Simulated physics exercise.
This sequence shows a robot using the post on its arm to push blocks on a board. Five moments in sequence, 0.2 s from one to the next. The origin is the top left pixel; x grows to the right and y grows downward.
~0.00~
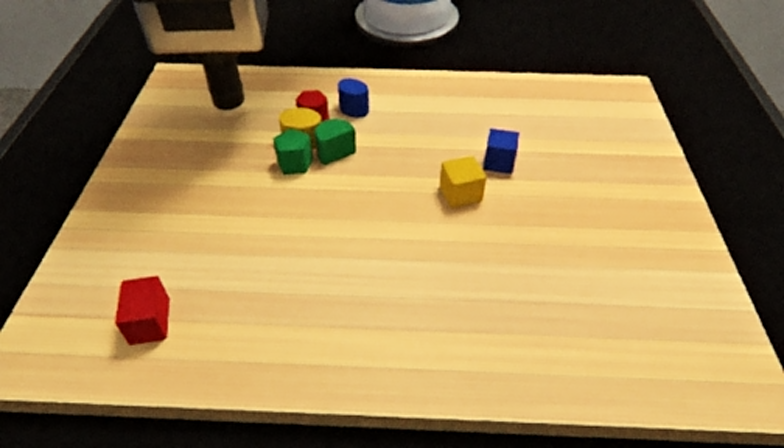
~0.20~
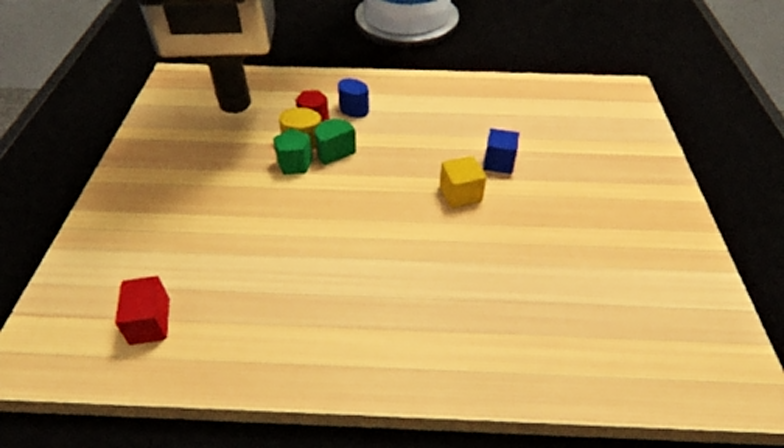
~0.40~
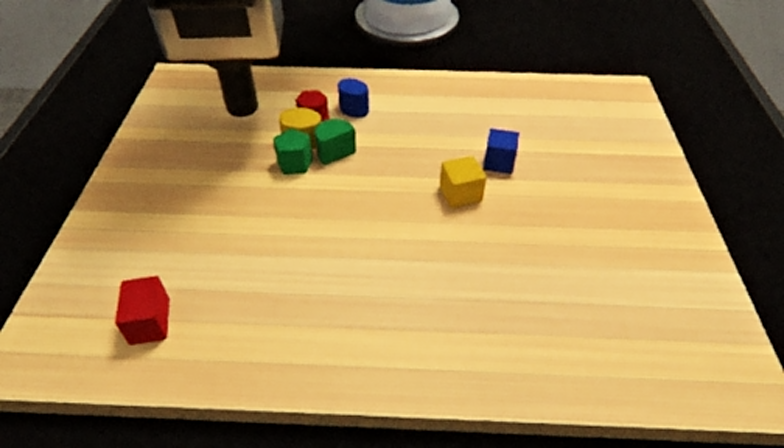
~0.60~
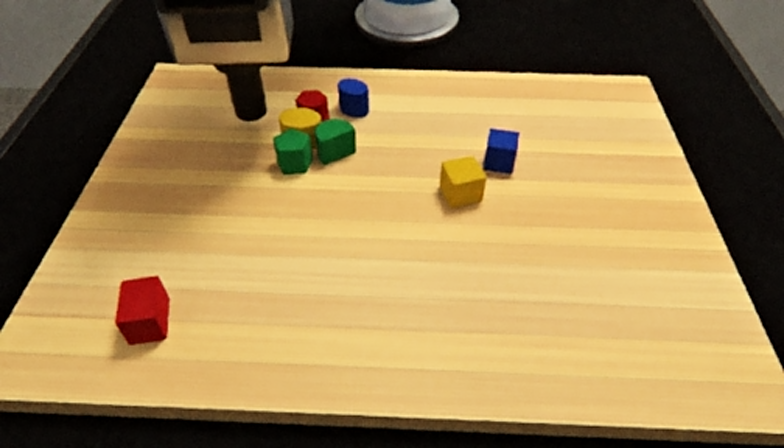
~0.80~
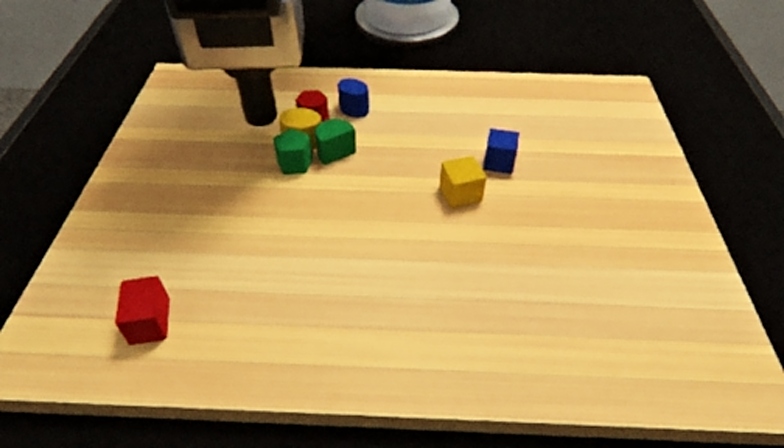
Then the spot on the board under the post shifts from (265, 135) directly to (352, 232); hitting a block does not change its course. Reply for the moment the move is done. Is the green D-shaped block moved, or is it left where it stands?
If the post follows that path, the green D-shaped block ends up shifted.
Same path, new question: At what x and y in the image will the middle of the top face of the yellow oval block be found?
The answer is (318, 124).
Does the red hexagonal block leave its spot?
No
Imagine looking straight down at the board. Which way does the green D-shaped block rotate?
It swings round clockwise.
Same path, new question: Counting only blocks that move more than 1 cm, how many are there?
I foresee three or more blocks being moved.
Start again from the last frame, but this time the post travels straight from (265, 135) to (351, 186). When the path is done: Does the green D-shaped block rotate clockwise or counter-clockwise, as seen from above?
Its rotation is clockwise.
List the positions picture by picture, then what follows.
Lower end of the post at (229, 102), tops of blocks, green pentagonal block at (291, 140), yellow oval block at (300, 117), red hexagonal block at (311, 98), green D-shaped block at (333, 128), in the first frame.
Post at (235, 105), blocks as before, in the second frame.
Post at (243, 109), blocks as before, in the third frame.
Post at (252, 113), blocks as before, in the fourth frame.
Post at (261, 118), green pentagonal block at (291, 140), yellow oval block at (300, 117), red hexagonal block at (311, 98), green D-shaped block at (333, 128), in the fifth frame.
On the path given first. One third of the way, post at (289, 147); green pentagonal block at (308, 157); yellow oval block at (318, 124), turned 75° anticlockwise; green D-shaped block at (353, 128), turned 40° clockwise.
Two thirds of the way, post at (318, 179); green pentagonal block at (342, 190); yellow oval block at (318, 124), turned 75° anticlockwise; green D-shaped block at (353, 128), turned 40° clockwise.
At the end, post at (351, 215); green pentagonal block at (380, 227), turned 20° anticlockwise; yellow oval block at (318, 124), turned 75° anticlockwise; red hexagonal block not moved; green D-shaped block at (353, 128), turned 40° clockwise.
